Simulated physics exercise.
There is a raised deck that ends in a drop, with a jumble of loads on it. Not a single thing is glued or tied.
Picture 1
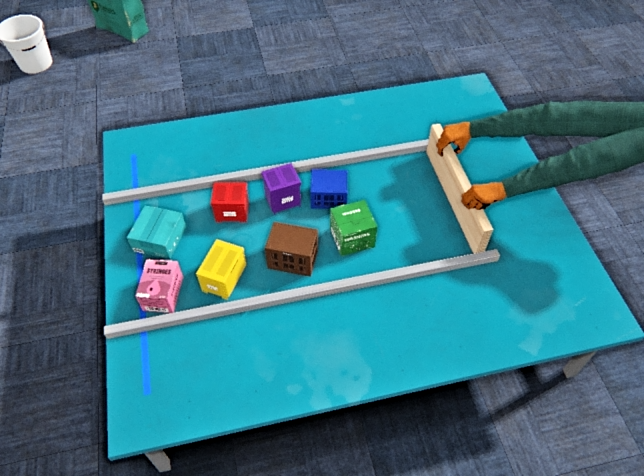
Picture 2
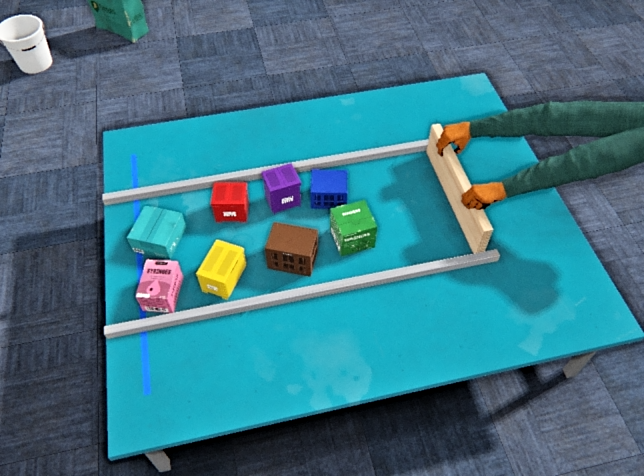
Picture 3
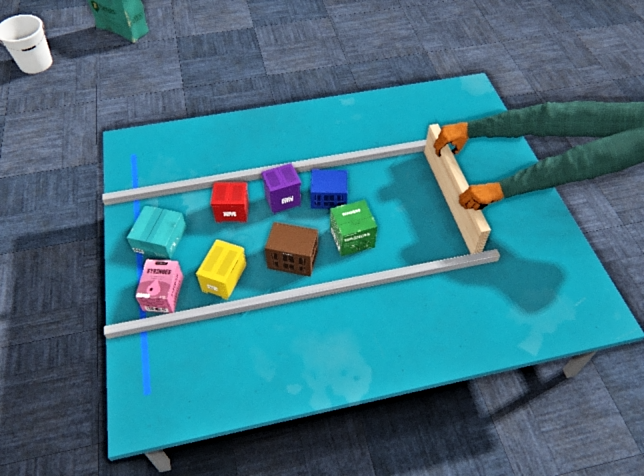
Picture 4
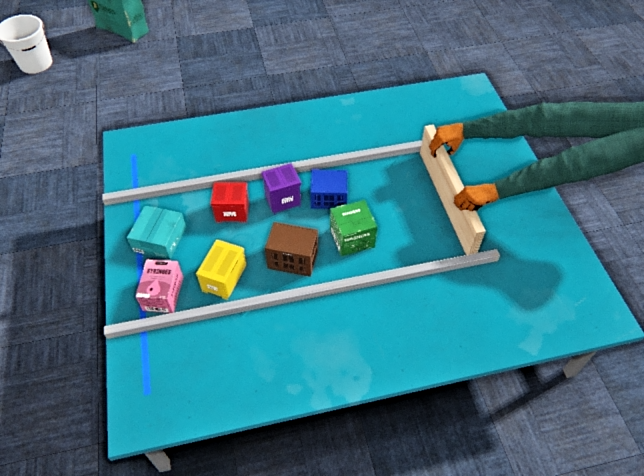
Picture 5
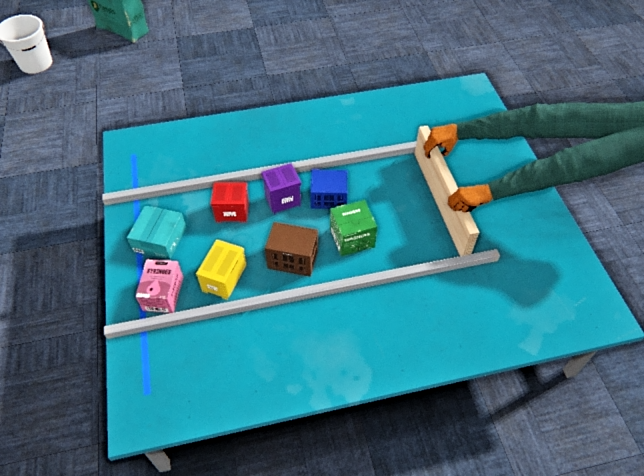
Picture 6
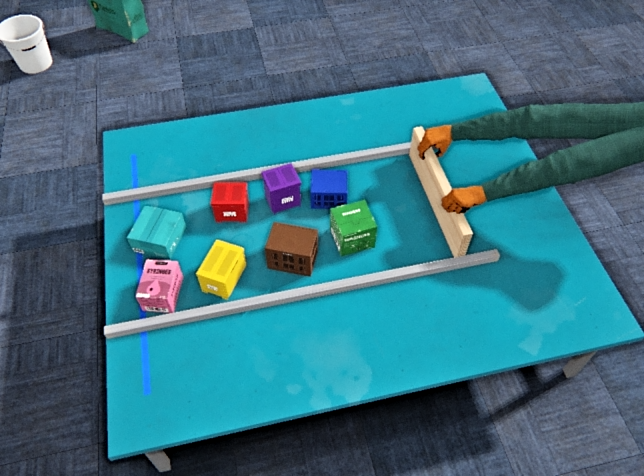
On a turquoise table above a patterned floor, eight colored boxes sit scattered between two pale rails while gloved hands hold a wooden plank at the right; the hands slide the plank slightly left, and the boxes stay still.
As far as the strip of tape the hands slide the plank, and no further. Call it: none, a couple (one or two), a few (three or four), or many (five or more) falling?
Call: Many.
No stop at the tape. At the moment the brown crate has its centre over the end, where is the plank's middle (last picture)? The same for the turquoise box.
Roughly (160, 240); for the second one, roughly (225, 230).
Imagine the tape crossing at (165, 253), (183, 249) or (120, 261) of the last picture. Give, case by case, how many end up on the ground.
Respectively 4, 4 and 8.
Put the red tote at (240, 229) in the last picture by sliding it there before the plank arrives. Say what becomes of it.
Started there, the object drops over the edge.
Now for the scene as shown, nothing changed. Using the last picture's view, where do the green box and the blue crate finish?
For the green box it's (117, 271), and for the blue crate it's (116, 230).
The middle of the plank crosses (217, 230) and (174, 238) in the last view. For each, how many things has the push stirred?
Counts: 8, 8.
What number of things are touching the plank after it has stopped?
It touches 2.
A little later, none off yet; pink box at rest near (160, 286); turquoise box at rest near (158, 232); yellow tote moving near (219, 270).
When it is over, the number that fall off is five or more; down, purple tote, brown crate, red tote, yellow tote, turquoise box and pink box.
